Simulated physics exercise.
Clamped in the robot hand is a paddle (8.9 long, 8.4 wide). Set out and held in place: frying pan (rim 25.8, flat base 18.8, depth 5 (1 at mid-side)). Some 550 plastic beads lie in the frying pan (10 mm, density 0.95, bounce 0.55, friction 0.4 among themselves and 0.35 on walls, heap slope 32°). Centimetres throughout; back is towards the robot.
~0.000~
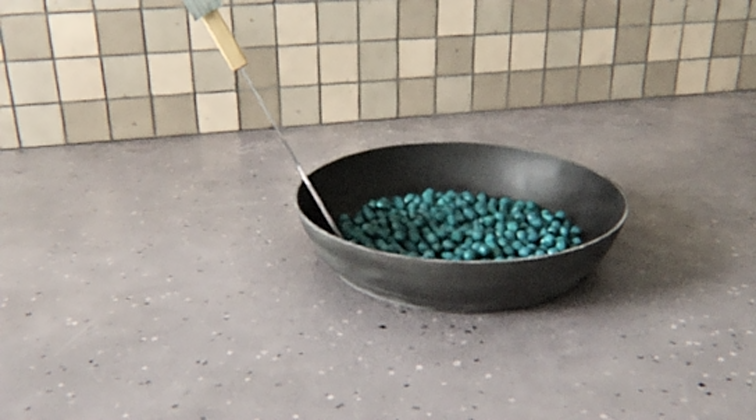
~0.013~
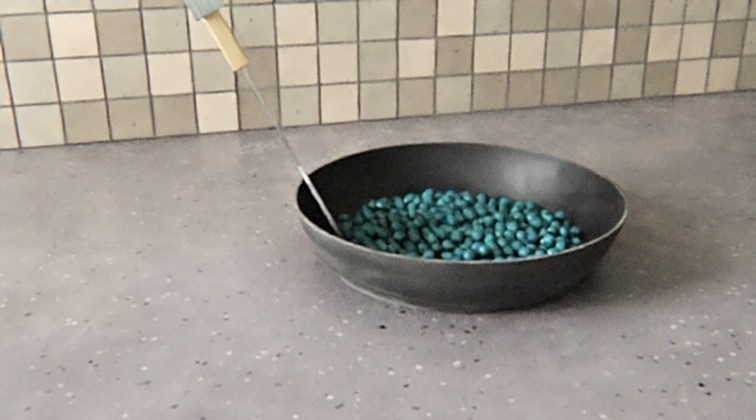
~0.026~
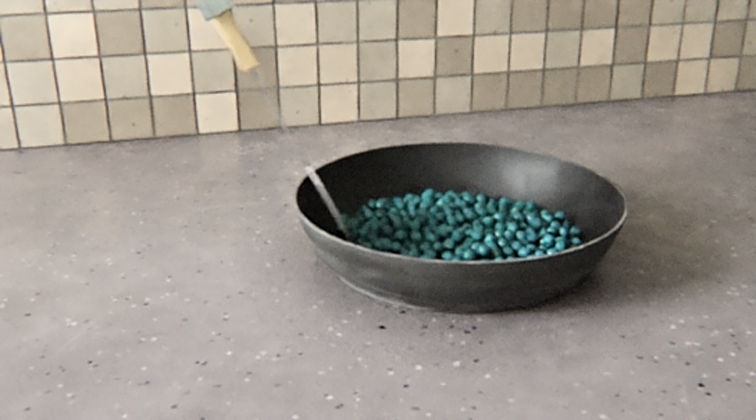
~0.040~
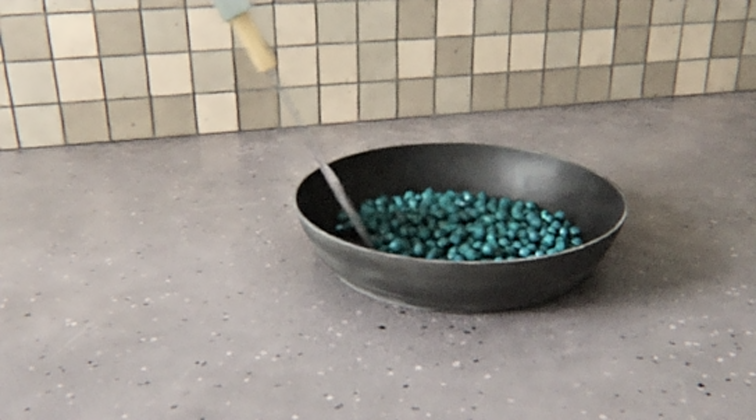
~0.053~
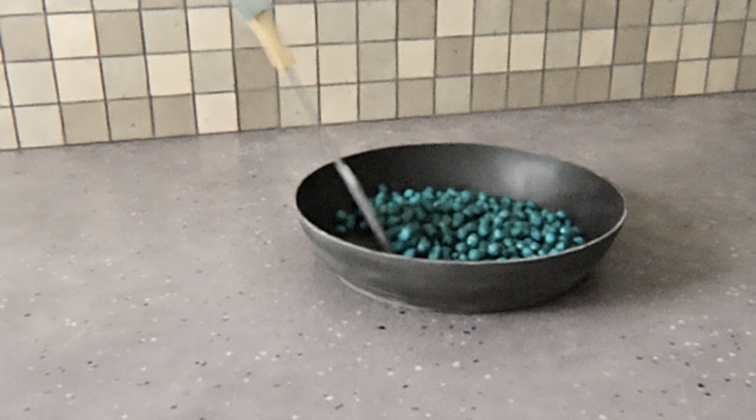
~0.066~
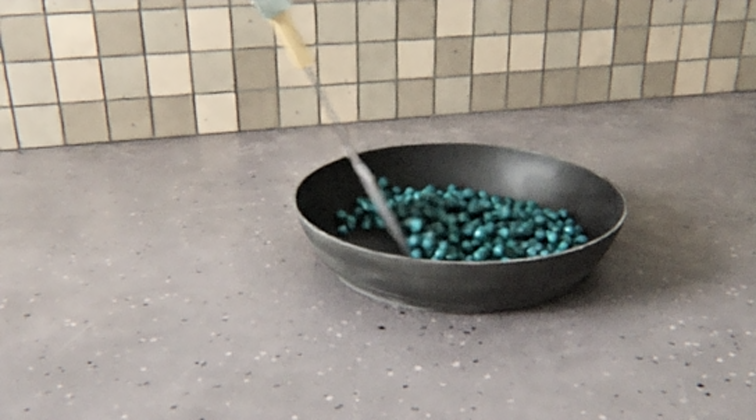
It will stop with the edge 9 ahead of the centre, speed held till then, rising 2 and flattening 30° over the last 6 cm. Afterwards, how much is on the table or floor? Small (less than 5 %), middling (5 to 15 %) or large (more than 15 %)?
A middling share, 5 to 15 %, ends on the table or floor.
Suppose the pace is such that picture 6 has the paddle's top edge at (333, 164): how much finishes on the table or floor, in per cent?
About 0 per cent.
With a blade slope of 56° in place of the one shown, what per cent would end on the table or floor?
In that case some 10 per cent.
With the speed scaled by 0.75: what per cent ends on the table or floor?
Some 5 per cent.
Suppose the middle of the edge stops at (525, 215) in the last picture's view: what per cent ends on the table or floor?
Some 0 per cent.
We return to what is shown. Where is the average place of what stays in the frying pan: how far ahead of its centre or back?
Some 4.5 cm ahead.
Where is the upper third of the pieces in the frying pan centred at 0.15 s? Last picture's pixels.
Near (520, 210).
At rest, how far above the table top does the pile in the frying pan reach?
Some 5.0 cm.
After 0.11 s, sloping 64°, highest piece 6 above the table; 553 in the frying pan.
After 0.15 s, sloping 55°, highest piece 6 above the table; 553 in the frying pan.
After 0.37 s, sloping 34°, highest piece 8 above the table; 503 in the frying pan, 27 on the table or floor, 23 on the blade or in flight.
After 1.42 s, sloping 34°, highest piece 5 above the table; 501 in the frying pan, 52 on the table or floor.
In the end, 501 in the frying pan, 52 on the table or floor. That is 9 % on the table or floor.
